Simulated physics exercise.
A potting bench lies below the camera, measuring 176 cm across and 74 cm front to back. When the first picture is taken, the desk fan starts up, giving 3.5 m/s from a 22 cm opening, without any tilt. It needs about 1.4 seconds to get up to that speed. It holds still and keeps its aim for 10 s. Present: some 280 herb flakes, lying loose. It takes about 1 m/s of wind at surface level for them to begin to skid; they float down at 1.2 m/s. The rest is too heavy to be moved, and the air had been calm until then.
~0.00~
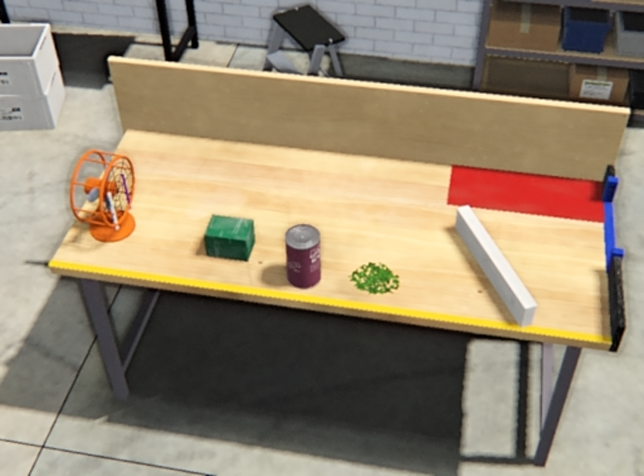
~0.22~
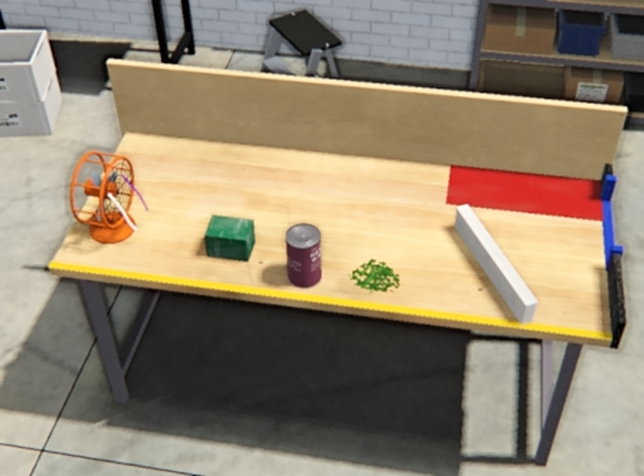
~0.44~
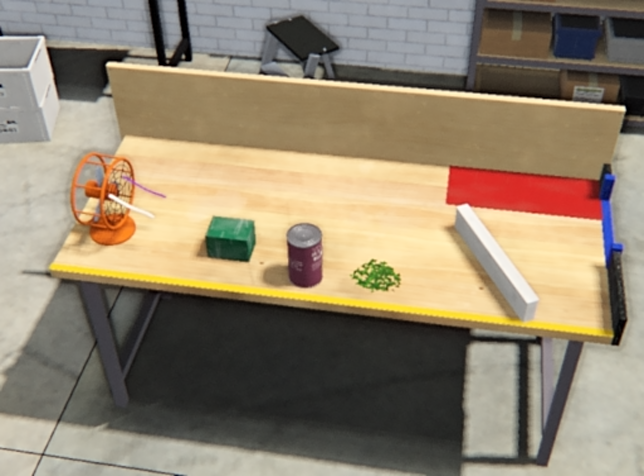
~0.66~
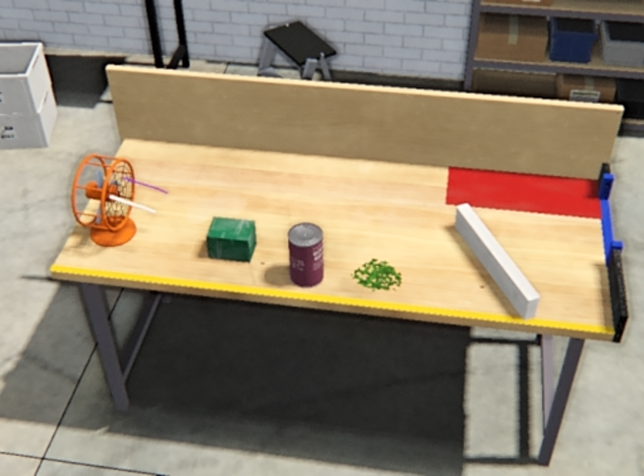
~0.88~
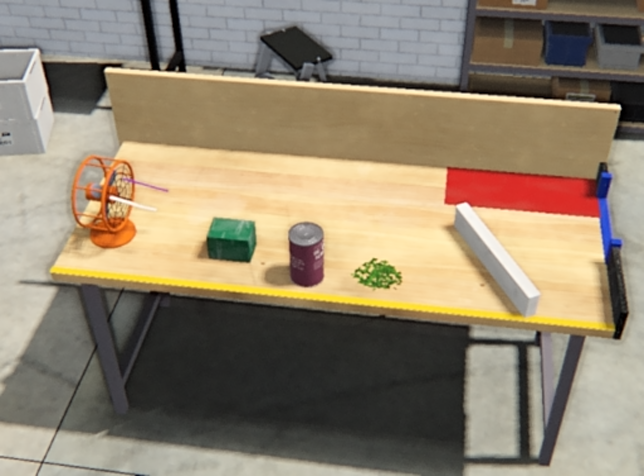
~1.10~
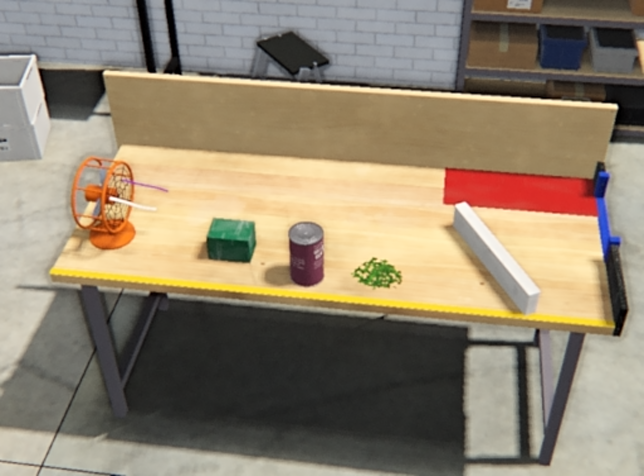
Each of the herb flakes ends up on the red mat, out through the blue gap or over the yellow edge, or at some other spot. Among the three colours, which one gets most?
I would say yellow.
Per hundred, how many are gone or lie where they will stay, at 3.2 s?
Roughly 50 % of them.
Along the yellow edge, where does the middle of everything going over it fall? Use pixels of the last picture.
The middle crossing sits close to (466, 313) in the last picture.
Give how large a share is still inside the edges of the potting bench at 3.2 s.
It should be roughly 40 % by then.
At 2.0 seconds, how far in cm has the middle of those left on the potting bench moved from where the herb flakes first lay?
The centre sits some 5 cm from where it began.
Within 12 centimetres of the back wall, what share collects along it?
4 per cent.
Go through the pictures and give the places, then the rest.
In the first frame, the middle of the herb flakes is near (376, 278), none has stirred yet and the mouth of the desk fan is at (104, 189).
In the second frame, the middle of the herb flakes is near (377, 275), none has stirred yet, the red mat is centred on (524, 192), the yellow edge is centred on (317, 302) and the blue gap is centred on (604, 232).
In the third frame, the middle of the herb flakes is near (378, 275), none has stirred yet, the top of a tin is at (304, 235) and the top of a plank is at (496, 250).
In the fourth frame, the middle of the herb flakes is near (379, 274) and none has stirred yet.
In the fifth frame, the middle of the herb flakes is near (379, 273) and none has stirred yet.
In the sixth frame, the middle of the herb flakes is near (379, 273) and none has stirred yet.
After 2.0 s, 100 % are on the move or not yet settled, 0 % are on the red mat, 0 % over the yellow edge and 0 % out through the blue gap; the middle of those still in play is near (393, 282).
After 3.2 s, 50 % are on the move or not yet settled, 2 % are on the red mat, 55 % over the yellow edge and 0 % out through the blue gap; the middle of those still in play is near (391, 287).
After 5.5 s, 24 % are on the move or not yet settled, 2 % are on the red mat, 76 % over the yellow edge and 0 % out through the blue gap; the middle of those still in play is near (381, 283).
After 10.0 s, at the end, 4 % are on the red mat, 86 % over the yellow edge and 0 % out through the blue gap.
